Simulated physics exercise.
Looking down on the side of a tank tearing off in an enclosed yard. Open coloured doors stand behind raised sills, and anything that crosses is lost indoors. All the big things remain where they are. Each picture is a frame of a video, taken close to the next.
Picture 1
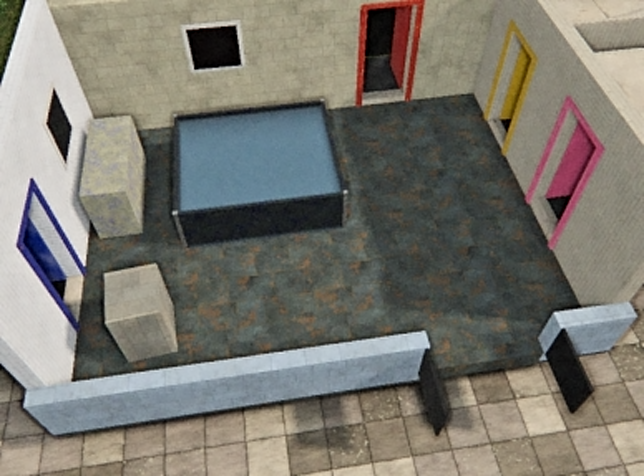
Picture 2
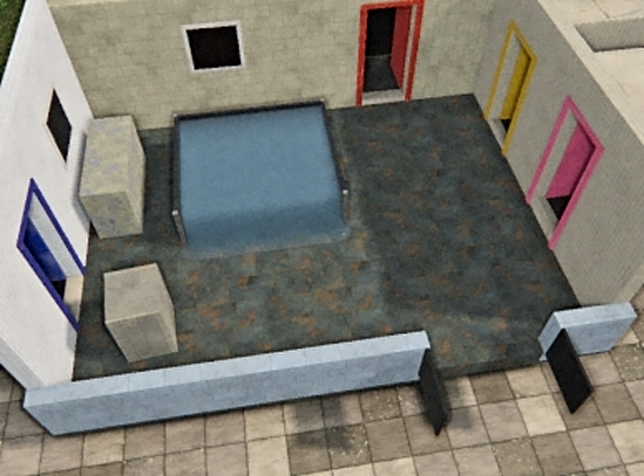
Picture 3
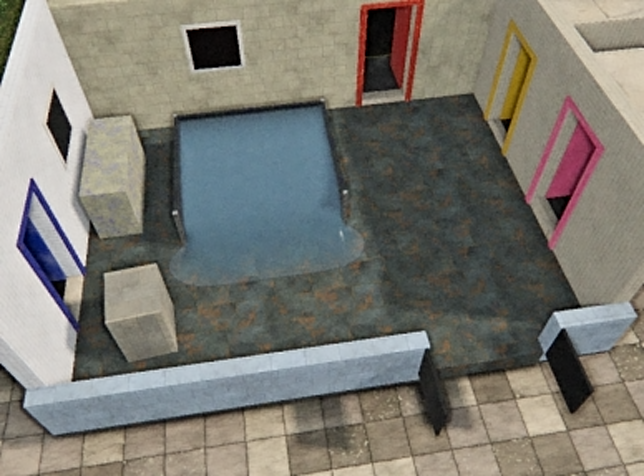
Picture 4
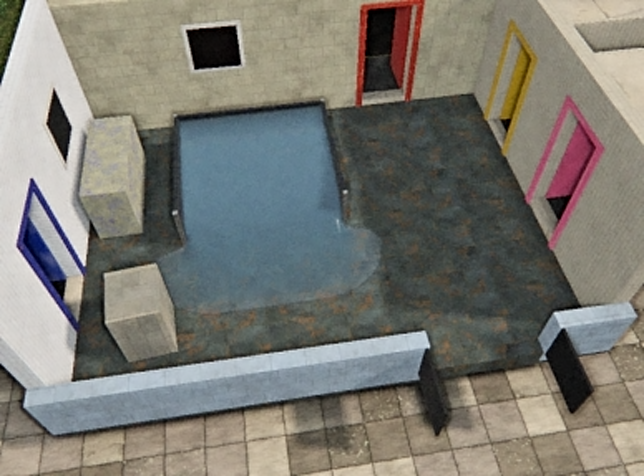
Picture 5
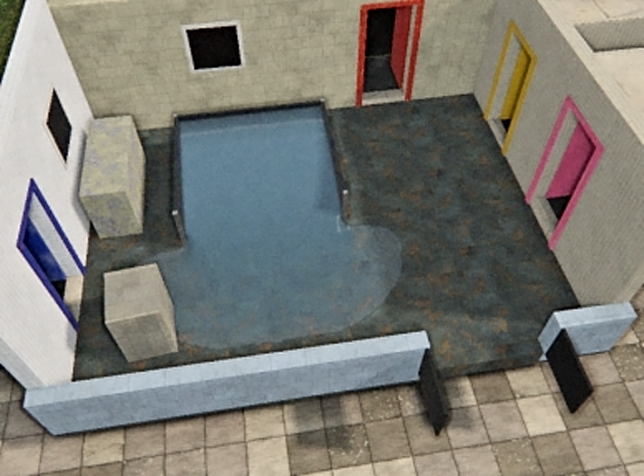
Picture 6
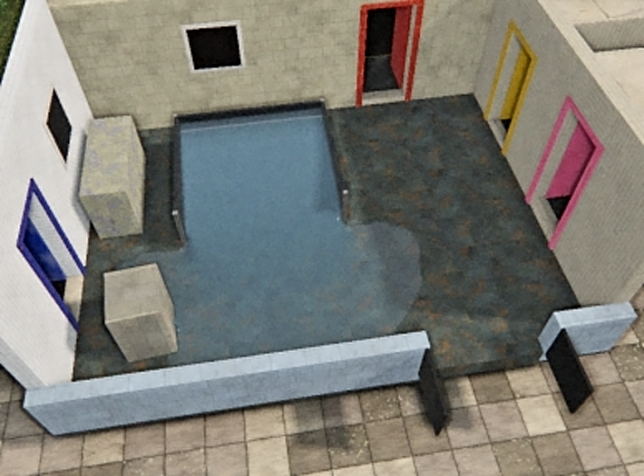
The clip opens on a full, still tank of blue water in a walled yard with blue, red, yellow and pink doorways. The tank's near side gives way and water pours out across the dark floor, spreading around a pale block toward the low front wall as the tank's level drops.
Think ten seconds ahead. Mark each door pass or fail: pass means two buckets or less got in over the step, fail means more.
Yellow door - fail, pink door - pass, blue door - fail, red door - pass.
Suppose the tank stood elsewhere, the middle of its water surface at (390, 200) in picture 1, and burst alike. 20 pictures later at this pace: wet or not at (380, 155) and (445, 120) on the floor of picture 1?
Point 1: Not wet; point 2: Not wet.
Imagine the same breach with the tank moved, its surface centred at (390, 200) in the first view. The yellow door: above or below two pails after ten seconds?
As I read it, the yellow door remains within limits.
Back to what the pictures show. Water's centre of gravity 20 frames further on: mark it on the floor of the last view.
The water centres close to (277, 281).
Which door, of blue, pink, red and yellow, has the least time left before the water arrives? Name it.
My answer is the blue door.
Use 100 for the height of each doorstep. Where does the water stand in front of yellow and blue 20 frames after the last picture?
Respectively about 0 and 170 per cent.
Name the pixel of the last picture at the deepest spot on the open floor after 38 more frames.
That spot is close to (101, 141).
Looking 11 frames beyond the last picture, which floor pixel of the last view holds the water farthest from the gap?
Approximate pixel: (560, 334).
A moment on, water covers 35 % of the floor; the yellow door not reached, the pink door not reached, the blue door under two buckets in, the red door not reached.
Next, water covers 40 % of the floor; the yellow door not reached, the pink door not reached, the blue door over two buckets in, the red door not reached.
Then, water covers 55 % of the floor; the yellow door not reached, the pink door wet at the sill, nothing in, the blue door over two buckets in, the red door not reached.
Later, water covers 90 % of the floor; the yellow door under two buckets in, the pink door under two buckets in, the blue door far over two buckets in, the red door wet at the sill, nothing in.
In the end, water covers 100 % of the floor; the yellow door over two buckets in, the pink door under two buckets in, the blue door far over two buckets in, the red door under two buckets in.
